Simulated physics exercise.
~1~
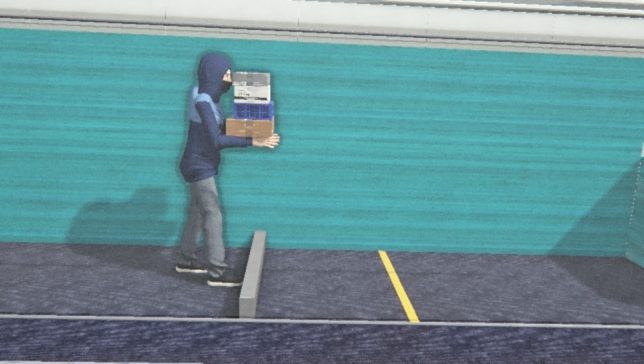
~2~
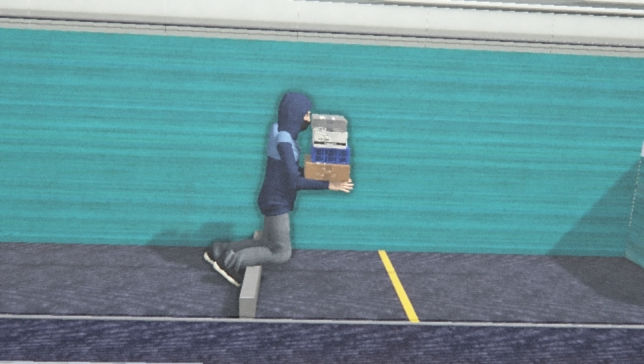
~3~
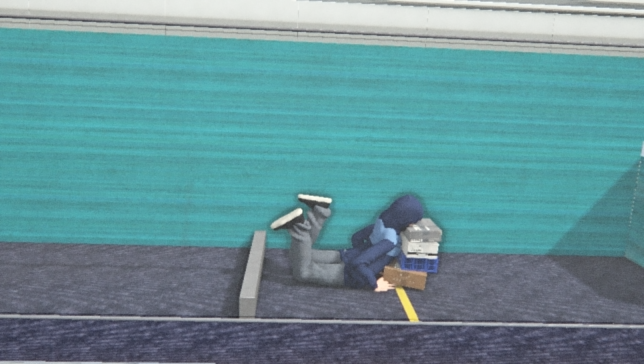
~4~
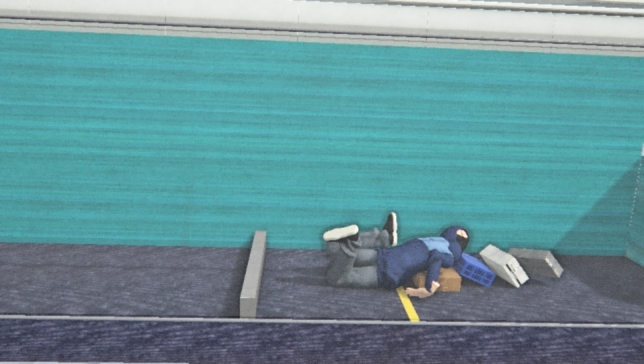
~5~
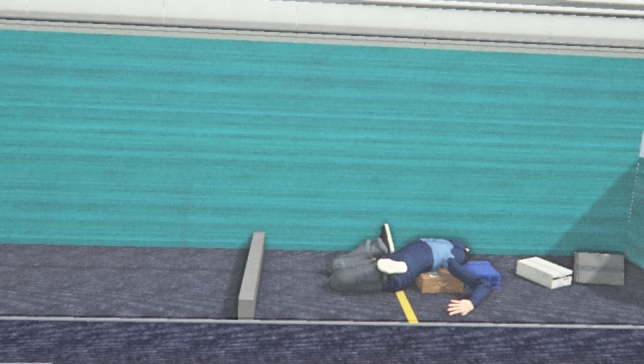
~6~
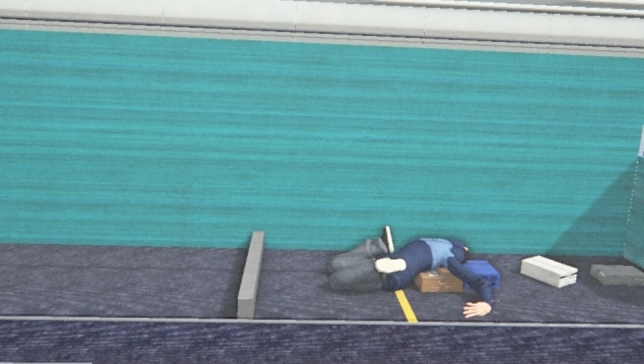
On a dark floor before a teal wall, a hooded person hugging stacked parcels and a blue crate pitches right over a low grey rail, collapsing across a yellow line as the pile spills; the person lies still, the load beyond the line, the grey parcel farthest right.
